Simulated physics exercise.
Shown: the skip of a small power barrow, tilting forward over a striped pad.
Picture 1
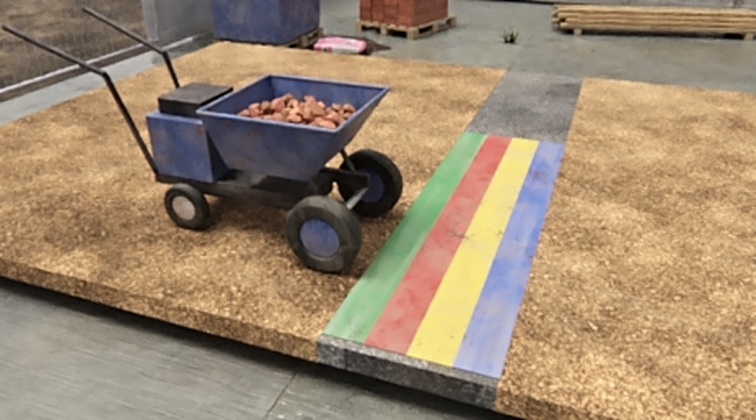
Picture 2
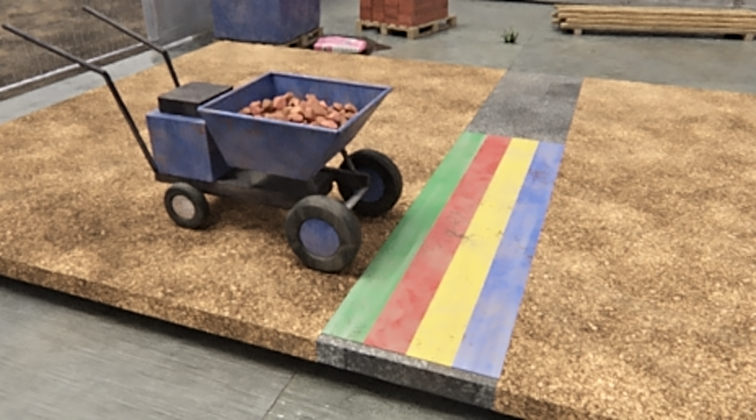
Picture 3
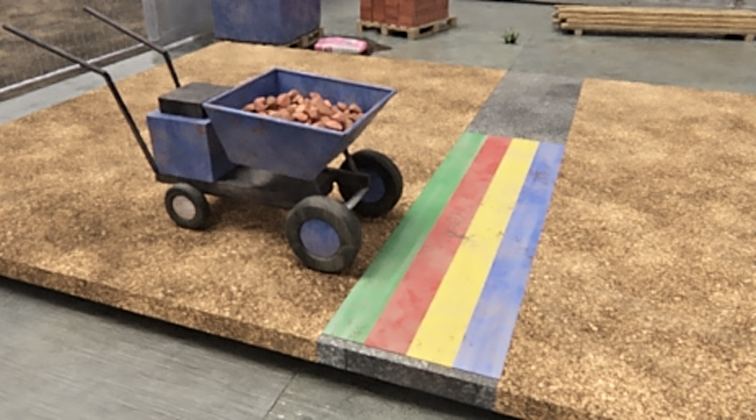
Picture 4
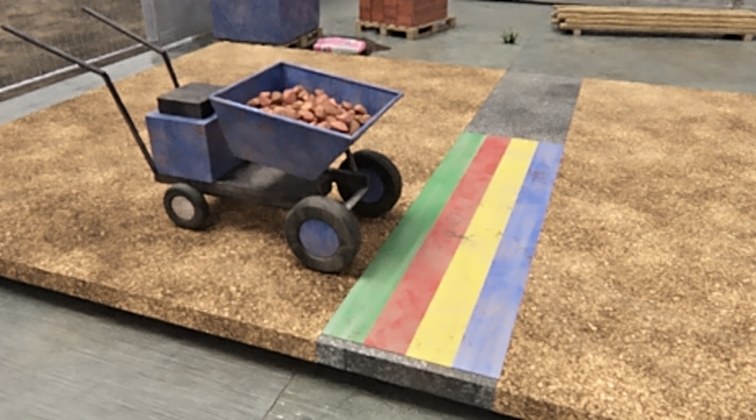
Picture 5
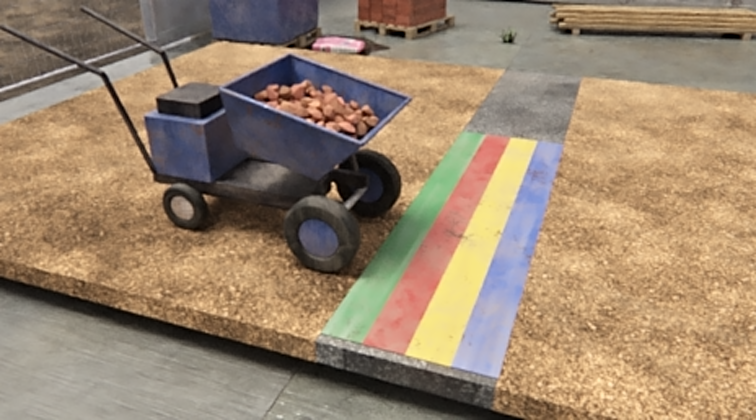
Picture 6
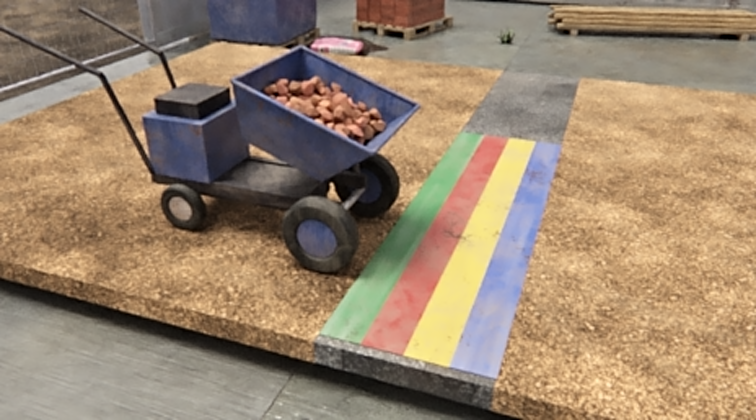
A small blue barrow loaded with reddish rubble stood beside a pad striped green, red, yellow and blue, and its skip slowly tilted forward to the right while the wheels stayed in place.
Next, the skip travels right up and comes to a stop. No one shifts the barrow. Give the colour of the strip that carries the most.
It is yellow.
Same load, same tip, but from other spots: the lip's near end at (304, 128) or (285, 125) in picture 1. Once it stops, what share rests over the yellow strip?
Roughly 30 per cent at the first spot and 20 per cent at the second.
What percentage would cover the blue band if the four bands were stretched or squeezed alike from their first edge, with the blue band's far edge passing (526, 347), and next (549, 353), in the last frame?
In order, 20 % and 10 %.
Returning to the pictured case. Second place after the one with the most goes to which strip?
The strip in second place is the blue strip.
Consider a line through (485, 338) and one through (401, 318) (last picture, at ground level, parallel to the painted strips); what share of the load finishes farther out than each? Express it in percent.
I'd put it near 20 in a hundred, then near 90 in a hundred.
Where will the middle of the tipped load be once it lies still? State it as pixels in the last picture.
I'd mark it at roughly (479, 257).
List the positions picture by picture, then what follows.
The first frame shows lip of the skip near (336, 132), level; top of the load near (297, 113), lumps of rubble; green strip near (364, 304); red strip near (404, 313); yellow strip near (445, 323); blue strip near (488, 333).
The second frame shows lip of the skip near (338, 133), level; top of the load near (299, 112).
The third frame shows lip of the skip near (344, 135), tipped barely; top of the load near (298, 118).
The fourth frame shows lip of the skip near (352, 139), tipped a little; top of the load near (281, 113).
The fifth frame shows lip of the skip near (362, 145), tipped a little; top of the load near (296, 105).
The sixth frame shows lip of the skip near (373, 153), tipped clearly; top of the load near (297, 104); green strip near (362, 304); red strip near (401, 313); yellow strip near (442, 323); blue strip near (486, 333).
Shortly afterwards, skip tipped steeply; the whole lot in the skip.
Next, skip tipped steeply; all but a few in the skip; only a few over the yellow strip; only a few falling.
Some moments later, skip tipped right over; near a third in the skip; only a few over the red strip; near a third over the yellow strip; near a quarter over the blue strip; a little off the paint.
In the end, skip tipped right over; a little in the skip; only a few over the green strip; a little over the red strip; near half over the yellow strip; near a quarter over the blue strip; a little off the paint.
